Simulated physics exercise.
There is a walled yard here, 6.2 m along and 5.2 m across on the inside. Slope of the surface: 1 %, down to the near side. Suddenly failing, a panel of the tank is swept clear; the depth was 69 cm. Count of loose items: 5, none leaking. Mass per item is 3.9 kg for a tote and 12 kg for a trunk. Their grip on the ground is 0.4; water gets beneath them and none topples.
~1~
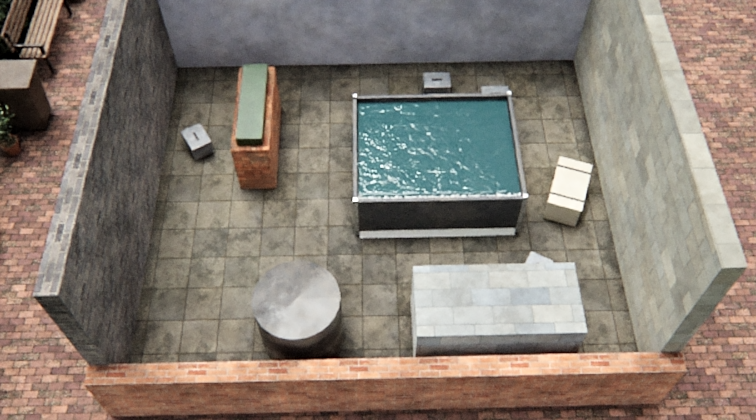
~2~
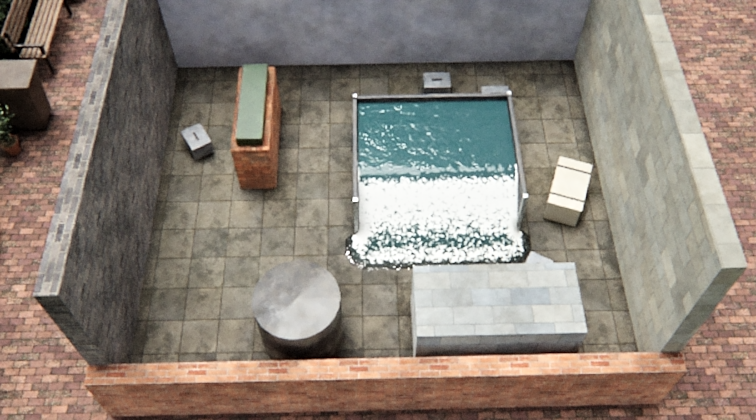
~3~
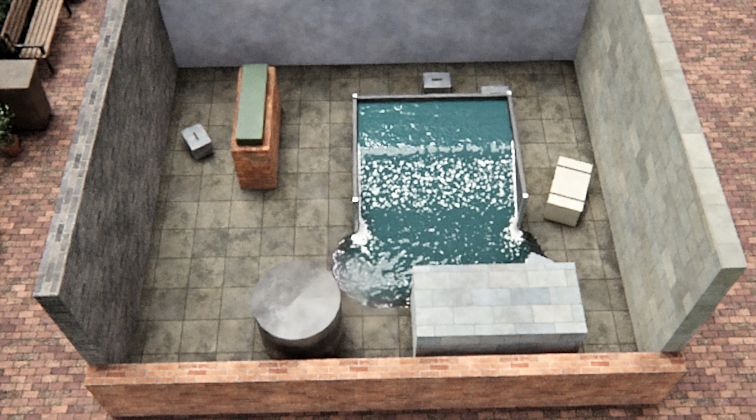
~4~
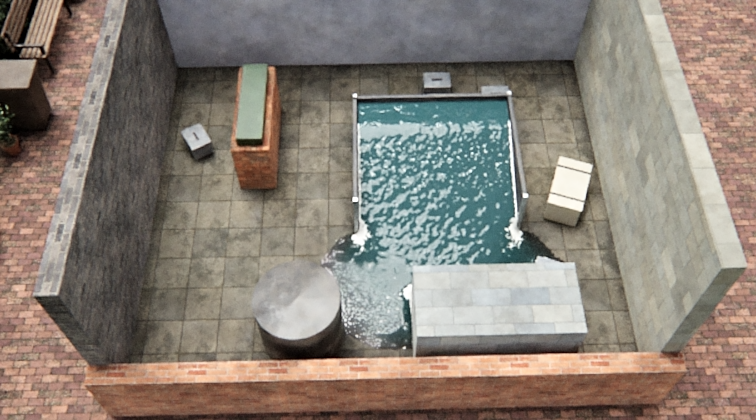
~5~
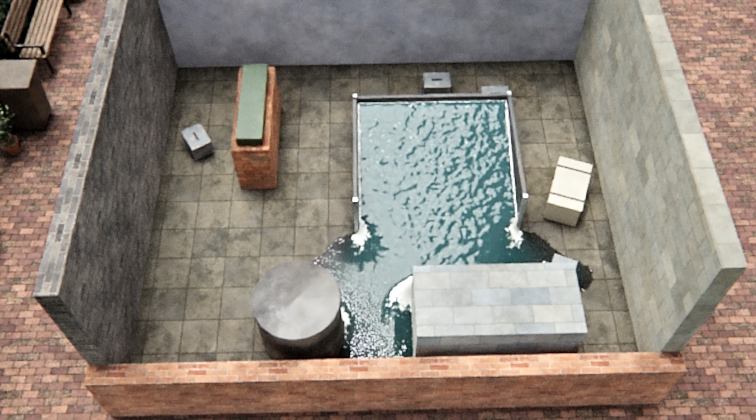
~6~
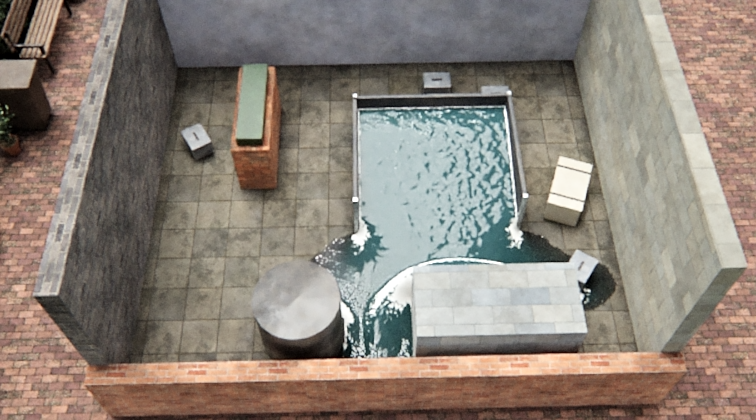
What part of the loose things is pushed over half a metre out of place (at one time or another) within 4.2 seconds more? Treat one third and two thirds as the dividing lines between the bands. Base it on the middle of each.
I expect two thirds or more of them.
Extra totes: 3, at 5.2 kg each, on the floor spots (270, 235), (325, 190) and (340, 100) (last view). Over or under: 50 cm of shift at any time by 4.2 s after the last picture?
In that order: Past it, less, short of it.
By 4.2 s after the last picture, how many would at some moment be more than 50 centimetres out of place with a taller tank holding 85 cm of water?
Result: 5.
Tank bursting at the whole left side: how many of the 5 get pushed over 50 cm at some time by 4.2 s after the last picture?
The answer then is 3.
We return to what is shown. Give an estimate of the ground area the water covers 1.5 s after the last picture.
Roughly 17 m2 of it is wet.
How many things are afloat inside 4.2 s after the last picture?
Total: 2.
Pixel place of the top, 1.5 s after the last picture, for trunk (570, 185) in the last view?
About (539, 168), give or take.
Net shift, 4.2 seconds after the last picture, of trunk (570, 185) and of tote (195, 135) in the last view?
Object 1: 140 cm. Object 2: 60 cm.
Then, 0.4 s after the last picture 1 of 5 are over 50 cm from their spots; 0 afloat.
Then, 1.5 s after the last picture 1 of 5 are over 50 cm from their spots; 1 afloat.
Then, 2.8 s after the last picture 3 of 5 are over 50 cm from their spots; 2 afloat.
Then, 4.2 s after the last picture 5 of 5 are over 50 cm from their spots, and 5 have been at some point; 2 afloat.
